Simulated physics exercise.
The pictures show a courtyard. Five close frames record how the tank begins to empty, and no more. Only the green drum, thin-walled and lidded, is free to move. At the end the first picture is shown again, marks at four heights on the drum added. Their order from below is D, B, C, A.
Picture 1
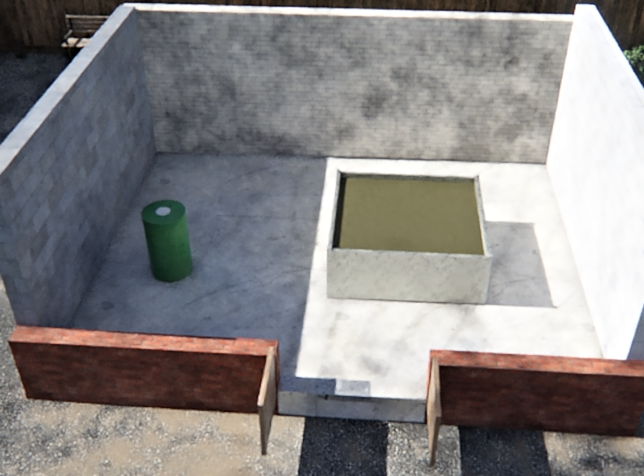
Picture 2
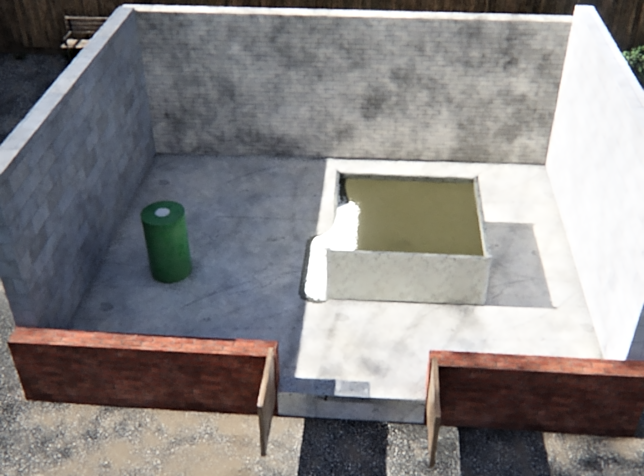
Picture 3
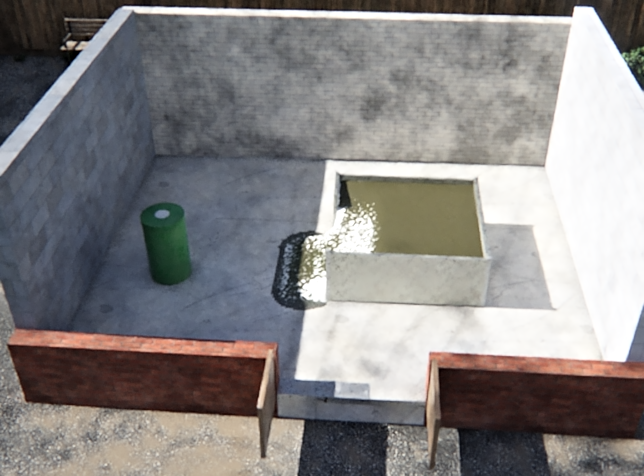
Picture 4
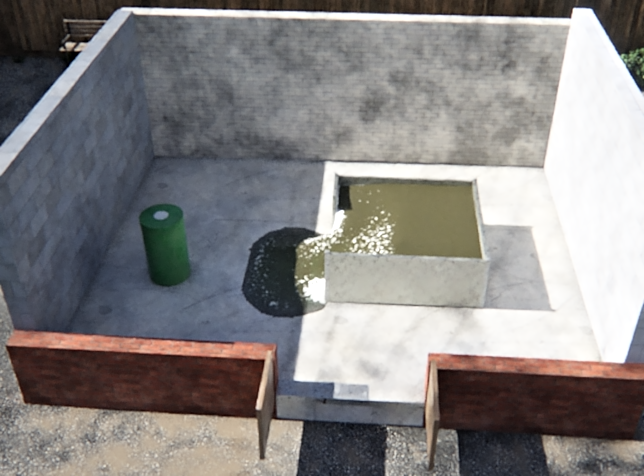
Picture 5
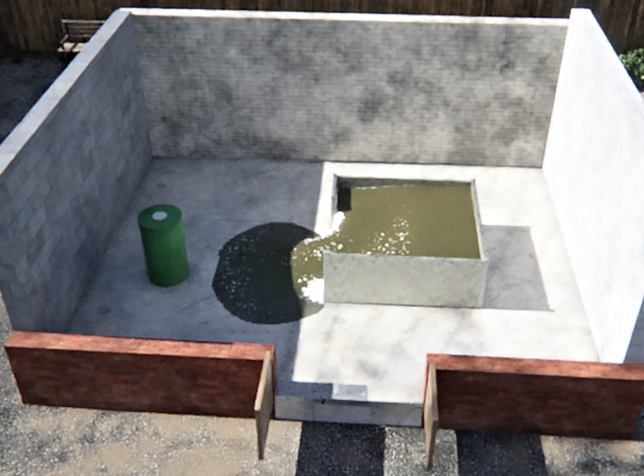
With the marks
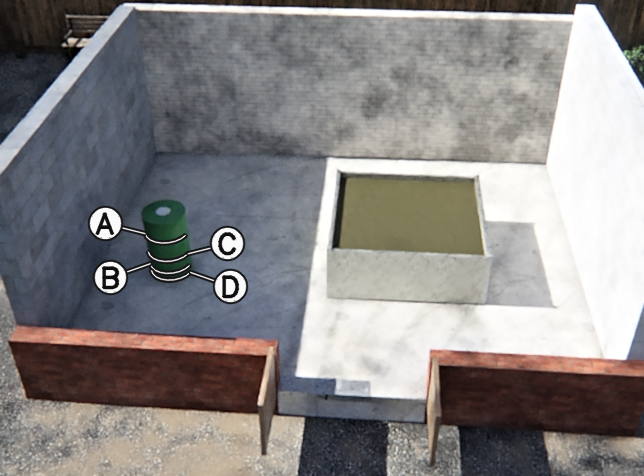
We see a walled courtyard with a green drum on the left and a full square tank on the right; liquid pours over the tank's left side, and a dark wet patch spreads leftward across the floor.
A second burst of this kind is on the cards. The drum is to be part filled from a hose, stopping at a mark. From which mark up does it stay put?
Use line A.
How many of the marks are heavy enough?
One.
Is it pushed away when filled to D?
Yes, it does.
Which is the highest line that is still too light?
That would be C.
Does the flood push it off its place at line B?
Yes, it does.
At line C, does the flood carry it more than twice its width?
No.
On the marked copy, A at (161, 243); B at (166, 273); C at (164, 261); D at (167, 280); from the bottom up D, B, C, A.
For line A, it does not move.
For line B, it is pushed about its own width away.
For line C, it is pushed about its own width away.
For line D, it is pushed about its own width away.
